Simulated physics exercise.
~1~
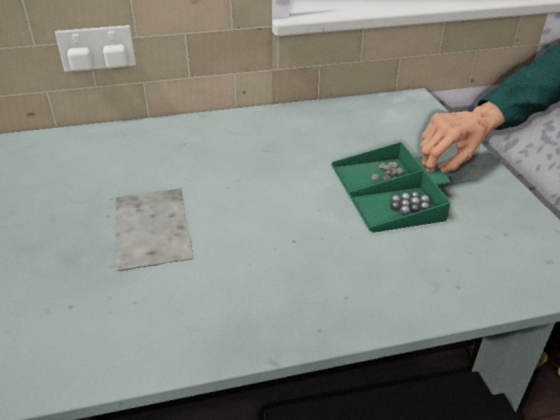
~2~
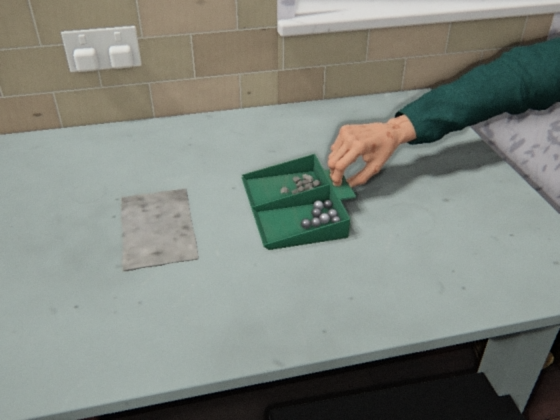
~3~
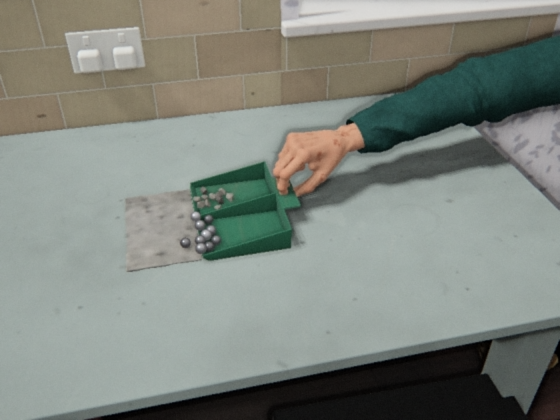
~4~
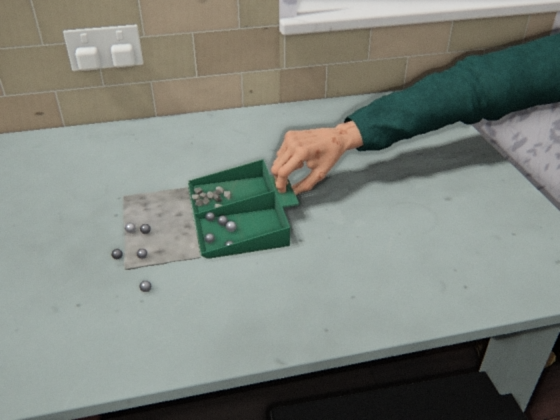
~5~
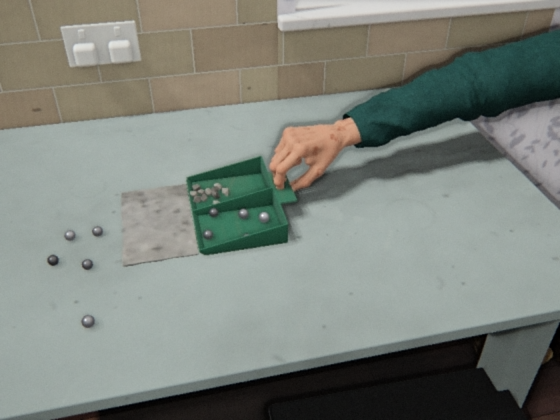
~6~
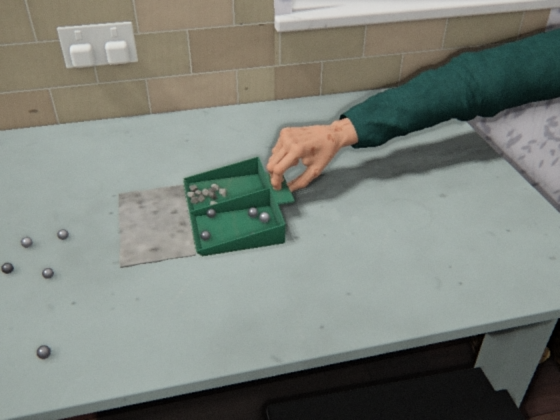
A green two-part tray, held at its right end by a hand in a dark green sleeve, slides left across a pale table towards a flat grey slab. Shiny grey balls sit in the nearer section, and small pale bits lie in the farther one. The tray reaches the slab and stops, and both lots shift towards its front rim. Several balls spill out over the rim and roll away to the left, spreading across the tabletop. At the end, about half the balls are out on the table, while the farther lot remains inside, bunched near the front.
